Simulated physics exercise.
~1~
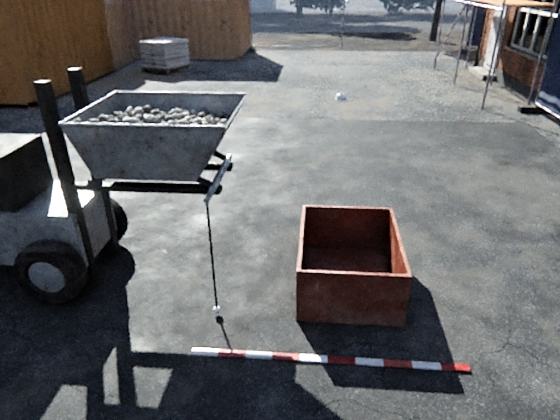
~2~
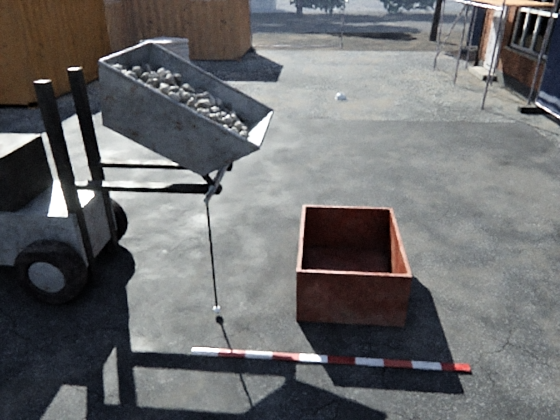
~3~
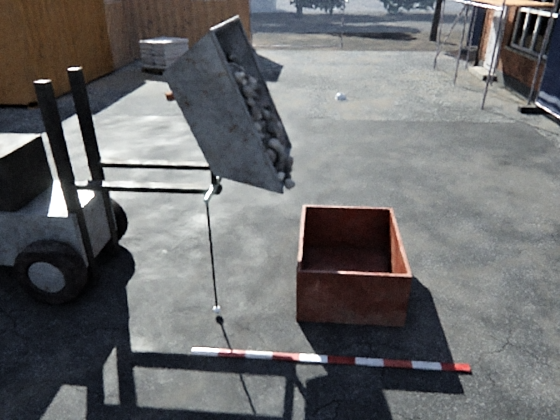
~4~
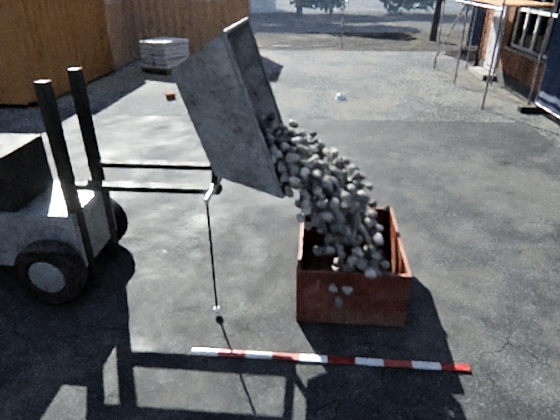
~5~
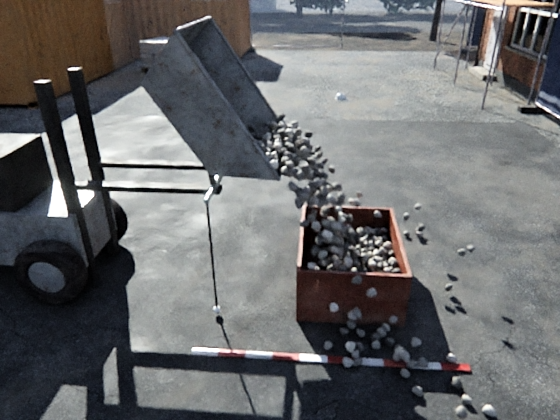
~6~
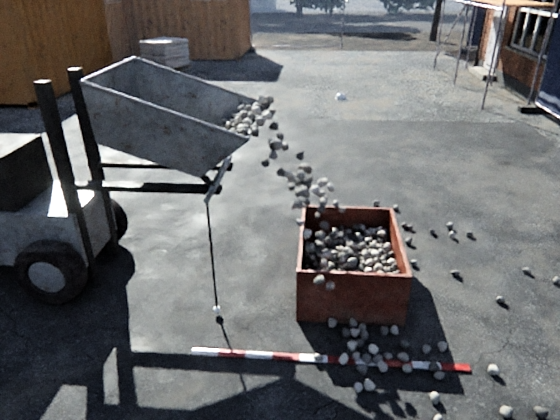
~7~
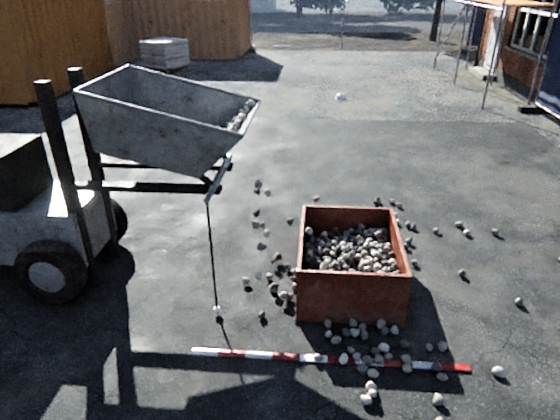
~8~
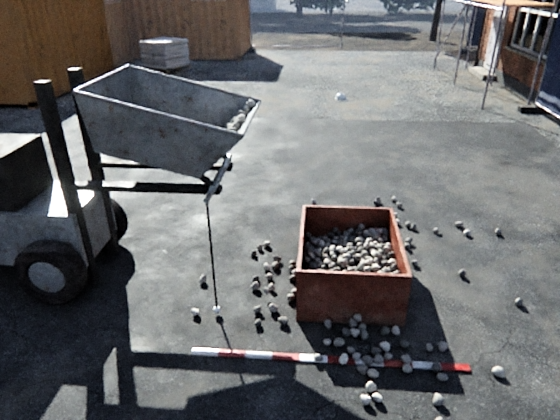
At first, a forklift on the left holds a grey skip heaped with round stones, with an open reddish bin standing on the pavement to its right. The skip tilts steeply to the right, and the stones crowd toward its lower edge. They then pour out in a thick stream into the bin, while some scatter onto the ground around it and across the red and white staff. As the skip swings back, the stream thins and stops. Finally, the skip rests slightly tilted with a few stones left inside, beside a well-filled bin ringed by strays.
